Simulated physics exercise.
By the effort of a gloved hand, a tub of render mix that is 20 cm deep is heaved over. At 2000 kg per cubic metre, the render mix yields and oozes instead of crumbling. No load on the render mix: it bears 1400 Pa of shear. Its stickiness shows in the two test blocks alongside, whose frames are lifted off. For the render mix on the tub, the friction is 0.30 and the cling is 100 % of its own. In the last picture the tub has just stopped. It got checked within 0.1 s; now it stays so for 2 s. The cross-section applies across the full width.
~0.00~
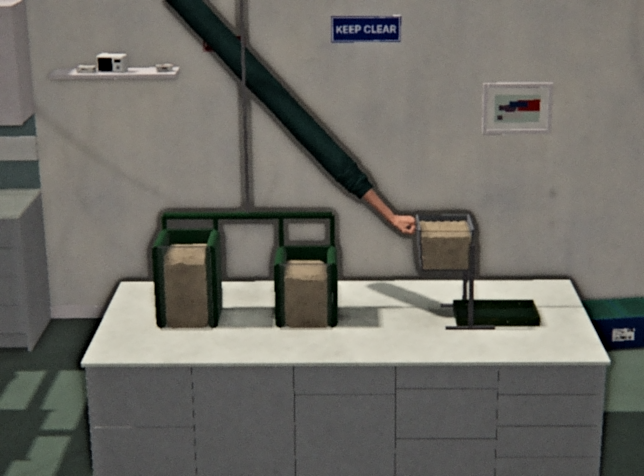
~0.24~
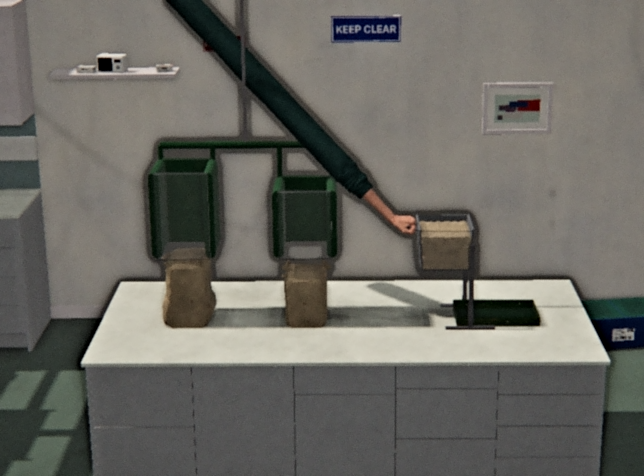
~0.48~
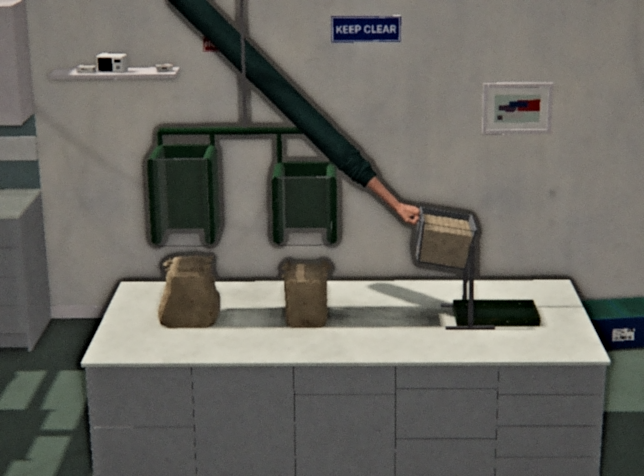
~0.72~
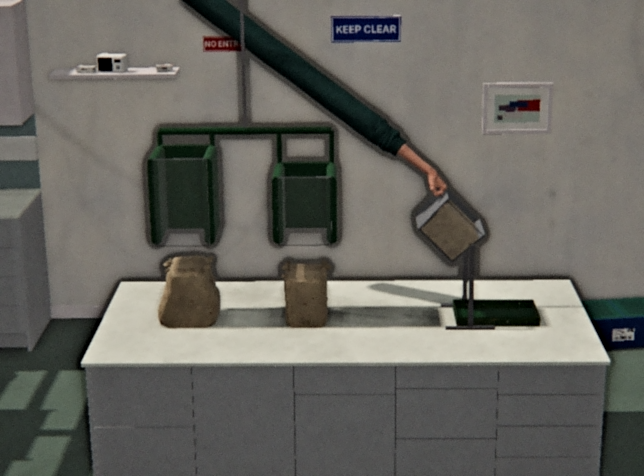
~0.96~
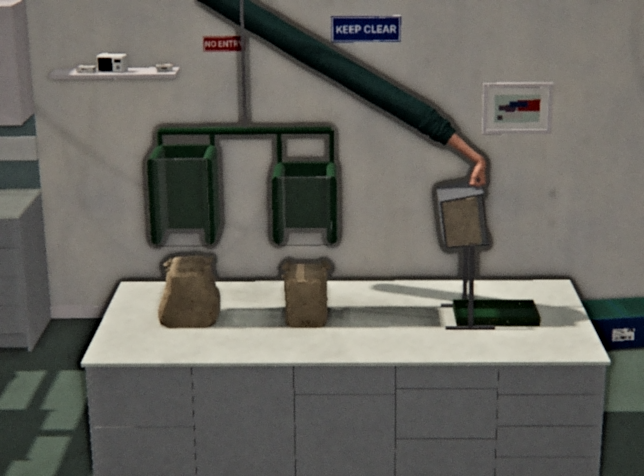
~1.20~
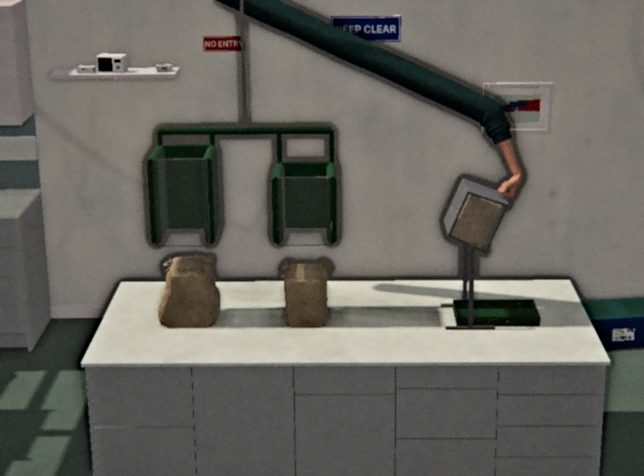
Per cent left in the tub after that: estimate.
Roughly 15 percent.
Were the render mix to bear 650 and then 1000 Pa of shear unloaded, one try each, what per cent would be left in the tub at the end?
First 8 %, second 12 %.
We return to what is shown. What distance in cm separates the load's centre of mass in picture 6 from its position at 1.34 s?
I'd put the distance at about 3 centimetres.
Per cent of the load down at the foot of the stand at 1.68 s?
About 0 %.
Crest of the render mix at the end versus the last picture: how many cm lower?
Roughly 15 cm.
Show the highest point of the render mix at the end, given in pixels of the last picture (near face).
Somewhere near (456, 226) in the last view.
By 1.34 s, the tub is at 112 degrees and holds 97 %.
By 1.51 s, the tub is at 112 degrees and holds 54 %.
By 1.68 s, the tub is at 112 degrees and holds 15 %.
By 1.85 s, the tub is at 112 degrees and holds 15 %.
By 3.20 s, at the end, the tub is at 112 degrees and holds 15 %.
